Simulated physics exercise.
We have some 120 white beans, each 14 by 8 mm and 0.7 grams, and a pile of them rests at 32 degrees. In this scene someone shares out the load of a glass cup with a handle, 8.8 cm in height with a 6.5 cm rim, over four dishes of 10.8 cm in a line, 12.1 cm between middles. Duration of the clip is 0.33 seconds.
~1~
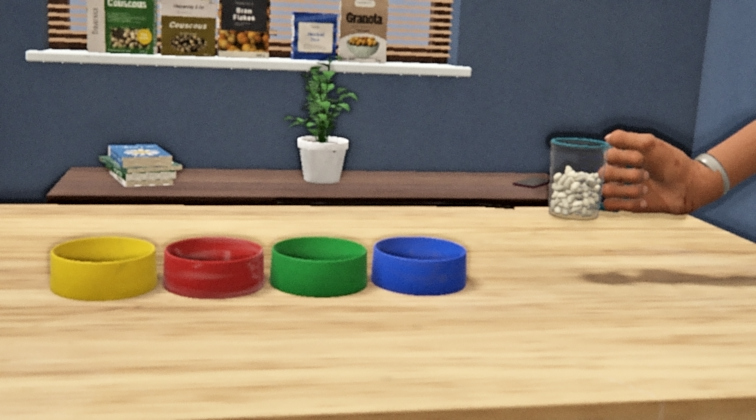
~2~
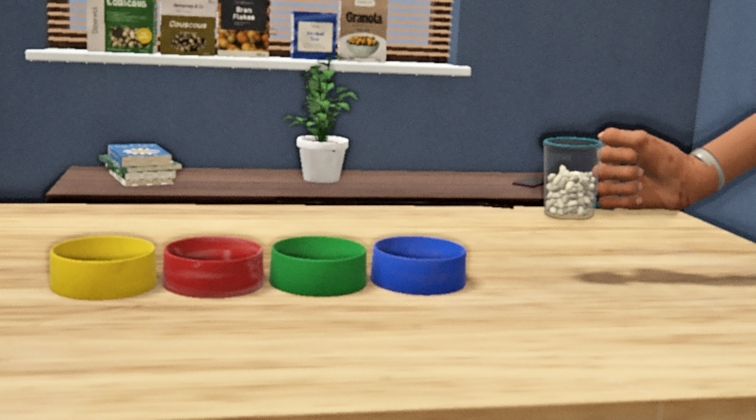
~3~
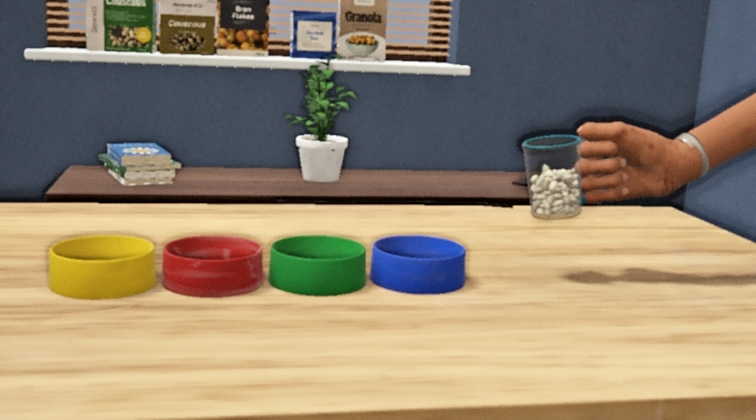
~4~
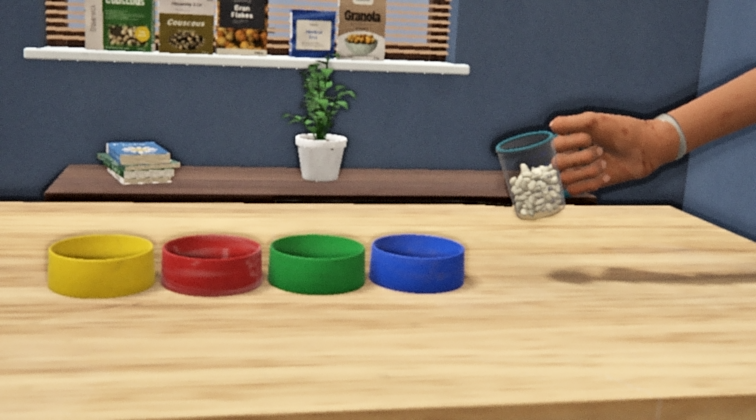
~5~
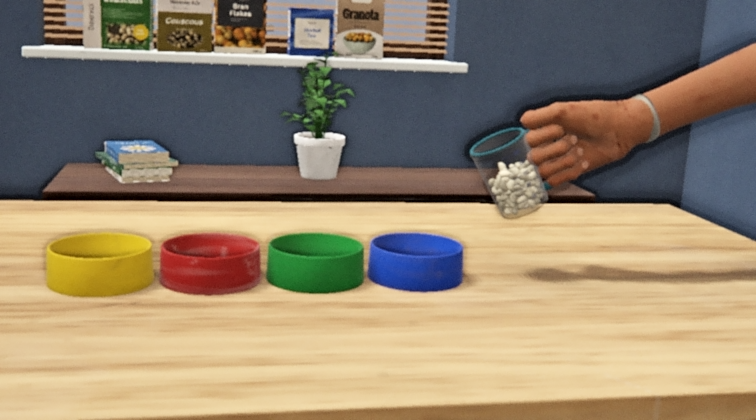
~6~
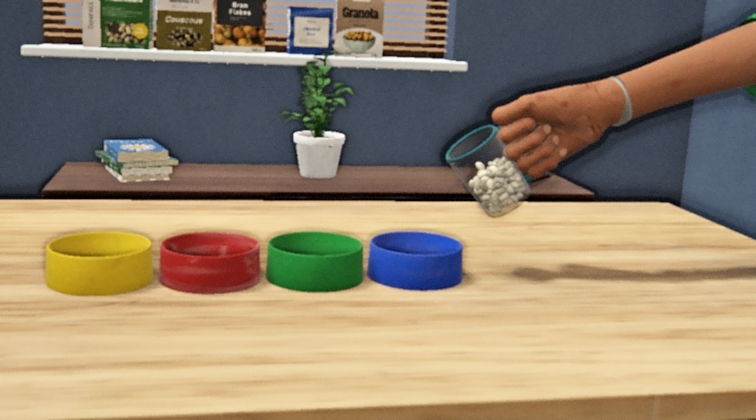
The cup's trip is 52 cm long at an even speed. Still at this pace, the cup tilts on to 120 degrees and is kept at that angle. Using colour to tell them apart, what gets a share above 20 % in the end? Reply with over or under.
Red dish over, blue dish under, green dish under, yellow dish over, counter under.
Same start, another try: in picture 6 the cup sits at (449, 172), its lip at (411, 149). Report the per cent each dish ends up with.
Dish by dish: Red 0 per cent, blue 0 per cent, green 0 per cent, yellow 100 per cent.
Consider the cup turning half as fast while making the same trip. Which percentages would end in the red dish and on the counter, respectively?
The red dish 0, the counter 0.
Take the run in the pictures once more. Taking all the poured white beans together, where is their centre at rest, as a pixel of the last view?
Near (184, 271).
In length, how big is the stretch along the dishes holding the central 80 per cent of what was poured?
I'd put it near 16 cm.
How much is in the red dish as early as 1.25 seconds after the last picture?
About 60 percent.
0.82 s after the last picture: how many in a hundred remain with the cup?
About 20 percent of the load.
Then, 0.49 s after the last picture, tilt 105 degrees; cup holds 100 %.
Then, 0.82 s after the last picture, tilt 120 degrees; cup holds 20 %, red 70 %.
Then, 1.25 s after the last picture, tilt 120 degrees; cup holds 0 %, red 60 %, yellow 30 %.
In the end, red 60 %, blue 0 %, green 0 %, yellow 30 %, counter 10 %.
